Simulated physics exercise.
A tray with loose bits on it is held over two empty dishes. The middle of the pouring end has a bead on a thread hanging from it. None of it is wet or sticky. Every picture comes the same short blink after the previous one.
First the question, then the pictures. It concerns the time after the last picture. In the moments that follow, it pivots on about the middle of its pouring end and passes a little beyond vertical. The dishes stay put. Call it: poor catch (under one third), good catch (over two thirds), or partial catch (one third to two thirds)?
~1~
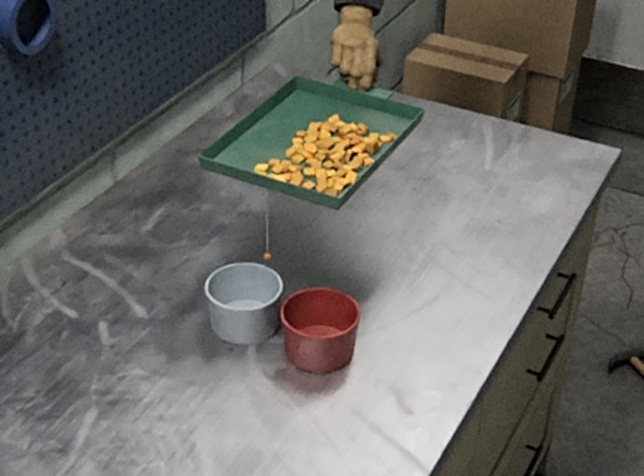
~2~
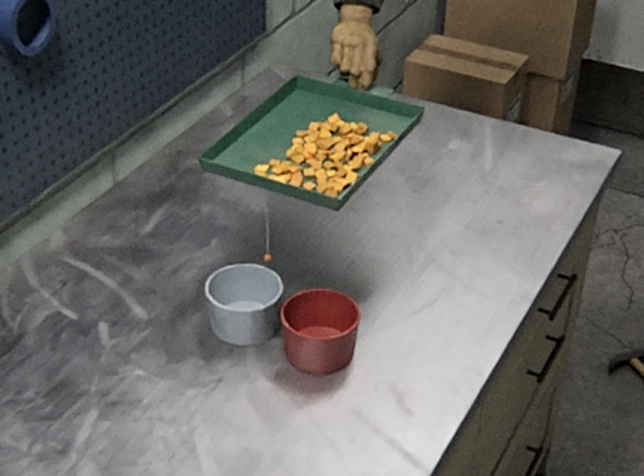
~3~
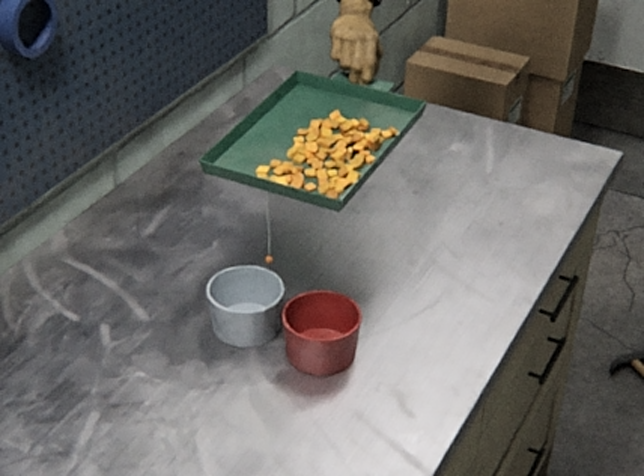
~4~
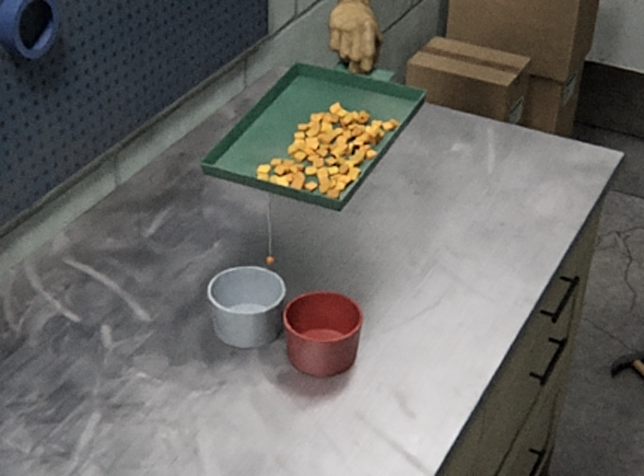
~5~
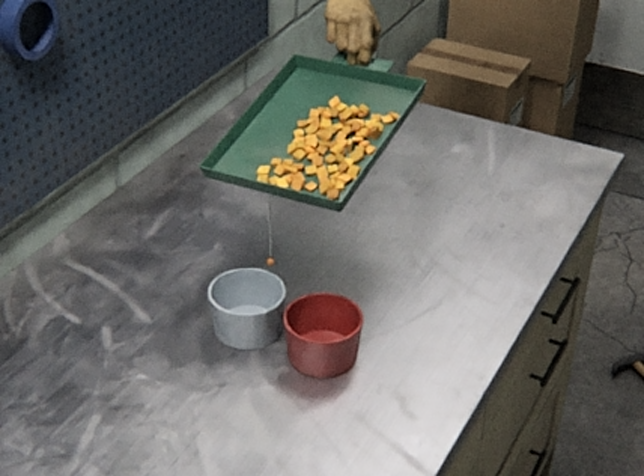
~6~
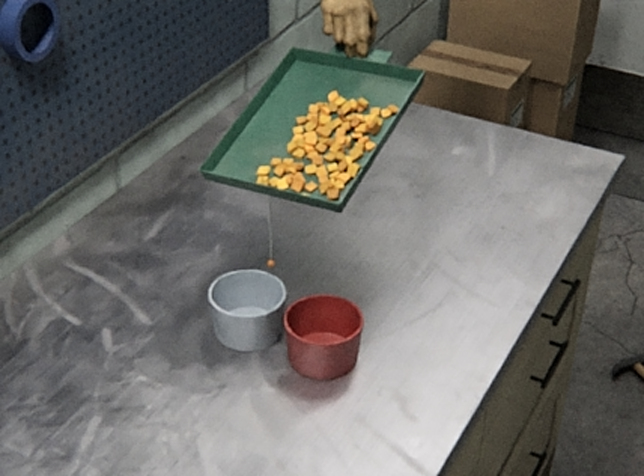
Partial catch.
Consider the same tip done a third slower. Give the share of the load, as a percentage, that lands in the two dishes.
About 60 %.
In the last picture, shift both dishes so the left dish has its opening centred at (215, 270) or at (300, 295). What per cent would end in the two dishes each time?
70 and 10 %.
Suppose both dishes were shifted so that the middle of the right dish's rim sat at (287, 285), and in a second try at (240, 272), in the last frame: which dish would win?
Going by the two tries in order: The left-placed dish, then the right-placed dish.
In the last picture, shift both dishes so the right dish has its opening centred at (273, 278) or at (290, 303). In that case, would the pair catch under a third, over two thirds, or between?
On the first try the answer is in the middle band, and on the second it is above two thirds.
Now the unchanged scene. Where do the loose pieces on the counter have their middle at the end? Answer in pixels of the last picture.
Roughly pixel (197, 306).
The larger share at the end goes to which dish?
Observation: The left-placed dish is the fuller of the two.
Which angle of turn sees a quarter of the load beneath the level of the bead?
At about 95°.
Soon after the last picture, tray tipped steeply; all on the tray.
A little later, tray tipped past a quarter turn; about two thirds on the tray; a stray few in the right dish; a small part in the left dish; a small part outside both; a small part in the air.
Later still, tray tipped past a quarter turn; a stray few in the right dish; about half in the left dish; about half outside both.
At rest, tray tipped past a quarter turn; a stray few in the right dish; about half in the left dish; about half outside both.
